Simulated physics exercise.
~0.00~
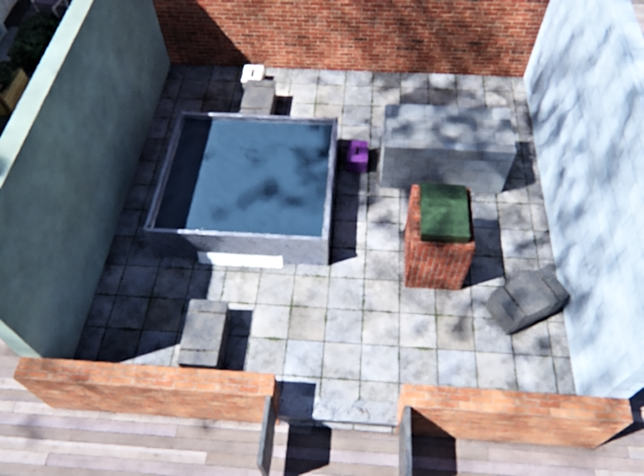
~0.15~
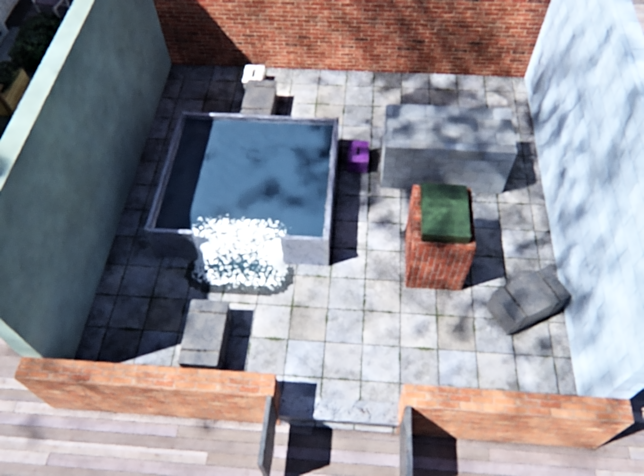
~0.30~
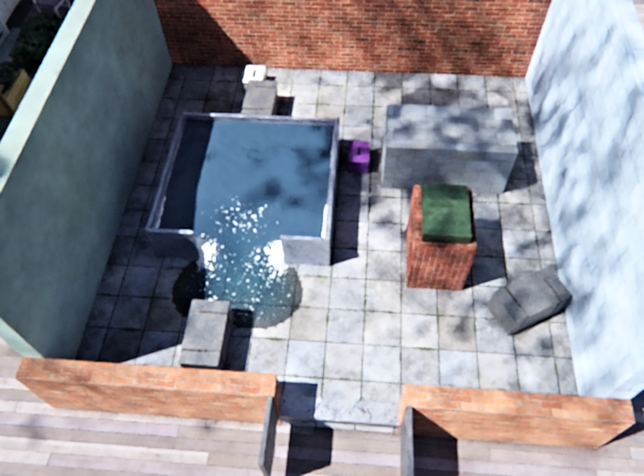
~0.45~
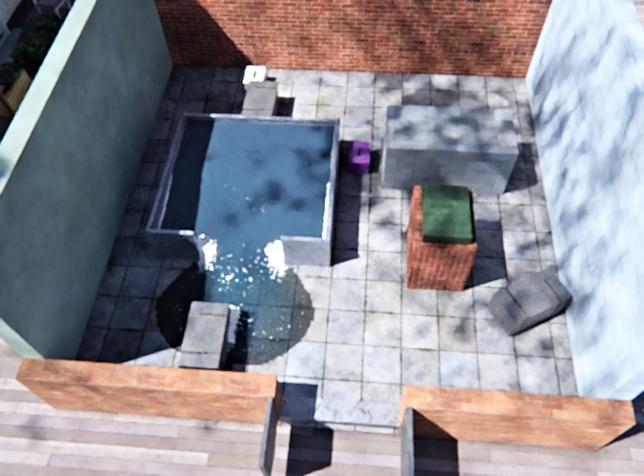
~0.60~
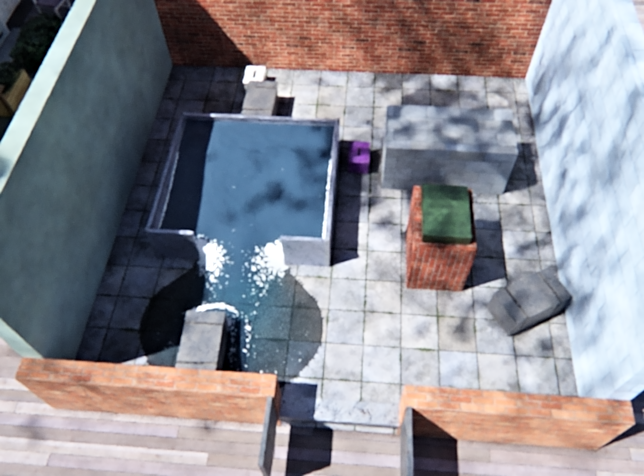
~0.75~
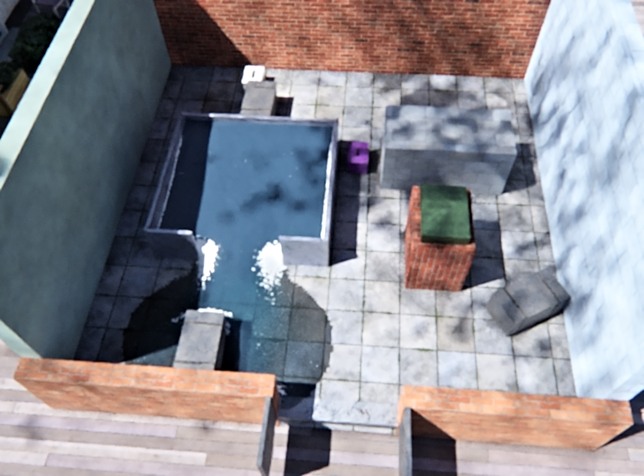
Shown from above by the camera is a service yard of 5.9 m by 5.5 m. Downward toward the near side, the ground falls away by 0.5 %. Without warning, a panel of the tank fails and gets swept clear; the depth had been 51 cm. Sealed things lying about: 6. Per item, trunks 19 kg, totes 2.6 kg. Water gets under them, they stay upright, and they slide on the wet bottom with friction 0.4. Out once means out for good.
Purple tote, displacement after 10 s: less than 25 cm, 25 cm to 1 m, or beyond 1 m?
Less than 25 cm.
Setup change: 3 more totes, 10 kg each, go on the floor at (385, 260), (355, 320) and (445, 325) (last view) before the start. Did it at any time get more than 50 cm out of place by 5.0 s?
Respectively: Smaller, smaller, smaller.
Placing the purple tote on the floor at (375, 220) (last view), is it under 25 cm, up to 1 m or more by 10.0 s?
From that spot, it is pushed a bit.
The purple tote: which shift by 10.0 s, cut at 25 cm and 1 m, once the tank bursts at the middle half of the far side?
Well, the purple tote scoots a modest distance.
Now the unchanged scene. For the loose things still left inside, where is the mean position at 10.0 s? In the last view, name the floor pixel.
Somewhere near (362, 181).
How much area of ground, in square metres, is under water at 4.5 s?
My estimate is roughly 19 m2.
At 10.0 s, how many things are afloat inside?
I get 4.
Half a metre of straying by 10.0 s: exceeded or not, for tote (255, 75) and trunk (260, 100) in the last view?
Beyond the limit, then within the limit.
After 2.0 s the purple tote is near (358, 152), 0.0 m from its start, aground; 0 of 6 are out; 1 afloat.
After 4.5 s the purple tote is near (358, 152), 0.0 m from its start, aground; 0 of 6 are out; 1 afloat.
After 7.0 s the purple tote is near (358, 152), 0.0 m from its start, aground; 0 of 6 are out; 1 afloat.
After 10.0 s the purple tote is near (365, 157), 0.1 m from its start, afloat; 0 of 6 are out; 4 afloat.
